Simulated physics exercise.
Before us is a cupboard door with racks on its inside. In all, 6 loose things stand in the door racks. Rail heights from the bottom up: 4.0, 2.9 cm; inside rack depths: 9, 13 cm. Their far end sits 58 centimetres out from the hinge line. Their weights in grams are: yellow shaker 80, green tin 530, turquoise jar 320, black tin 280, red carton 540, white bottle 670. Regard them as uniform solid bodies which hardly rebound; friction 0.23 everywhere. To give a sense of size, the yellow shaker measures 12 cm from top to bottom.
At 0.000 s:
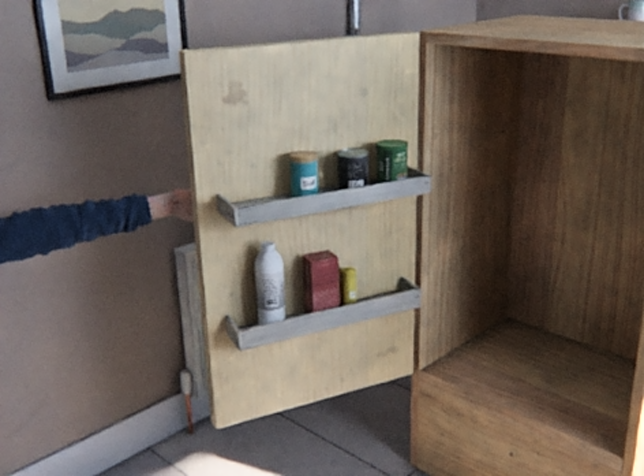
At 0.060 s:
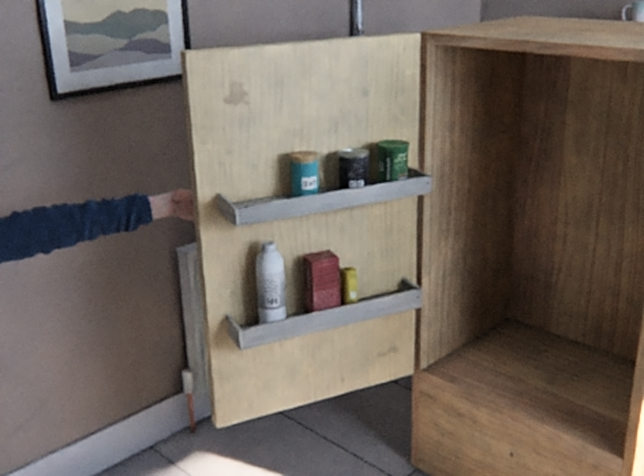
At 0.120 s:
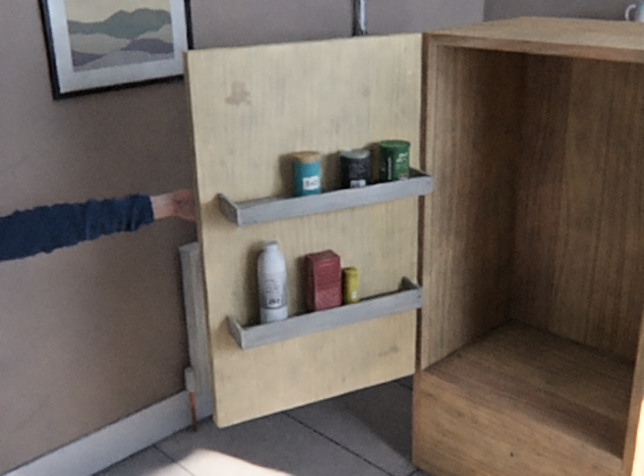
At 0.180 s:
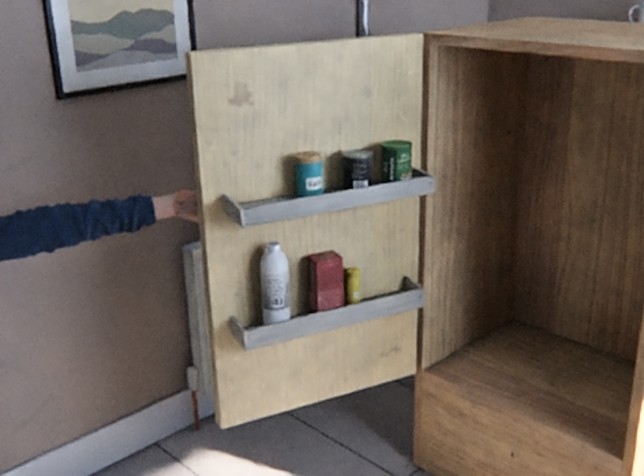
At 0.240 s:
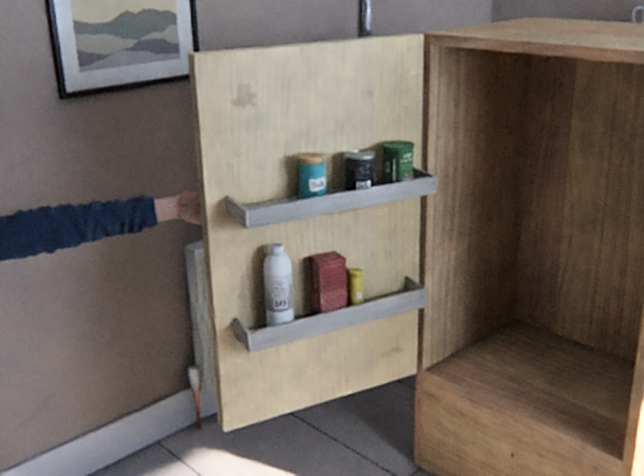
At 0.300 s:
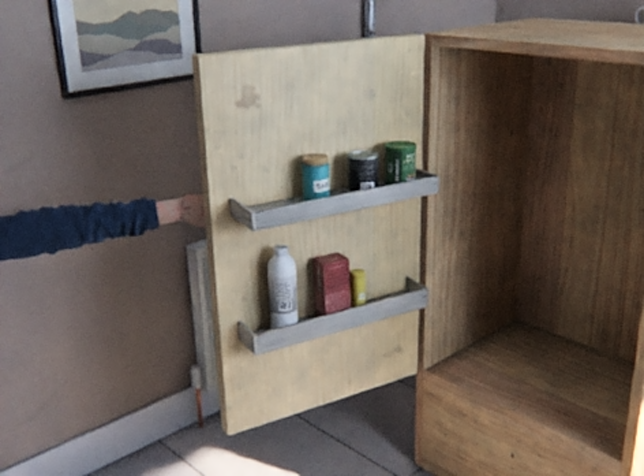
Hand at left slowly swinging a wooden cupboard door slightly toward the right, its two racks holding jars, a bottle and cartons.
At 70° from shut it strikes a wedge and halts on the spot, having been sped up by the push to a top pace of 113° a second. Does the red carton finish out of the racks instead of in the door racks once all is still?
No, it stays in the door racks.
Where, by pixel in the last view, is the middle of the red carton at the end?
It comes to rest near (395, 305).
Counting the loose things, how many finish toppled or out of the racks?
Altogether, 0.
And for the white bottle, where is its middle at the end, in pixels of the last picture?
It ends up at about (370, 313).
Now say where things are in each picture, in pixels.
Door at 110°; red carton (321, 286); yellow shaker (349, 289), in the first picture.
Door at 110°; turquoise jar (305, 175); black tin (354, 172), in the second picture.
Door at 109°; white bottle (272, 286); yellow shaker (351, 288), in the third picture.
Door at 108°; green tin (396, 164); turquoise jar (309, 176), in the fourth picture.
Door at 106°; black tin (360, 173); white bottle (278, 288), in the fifth picture.
Door at 103°; red carton (332, 288); yellow shaker (358, 290), in the sixth picture.
After 0.60 s, door at 82°.
After 0.80 s, door at 70°; red carton leaning 10° near (401, 304); white bottle leaning 12°; turquoise jar slid 4 cm.
After 1.10 s, door at 70°; red carton leaning 6° near (391, 303); white bottle leaning 9°; turquoise jar slid 4 cm.
At rest (2.0 s), all 6 in place, give or take 5 cm. In the last view, red carton near (395, 305).
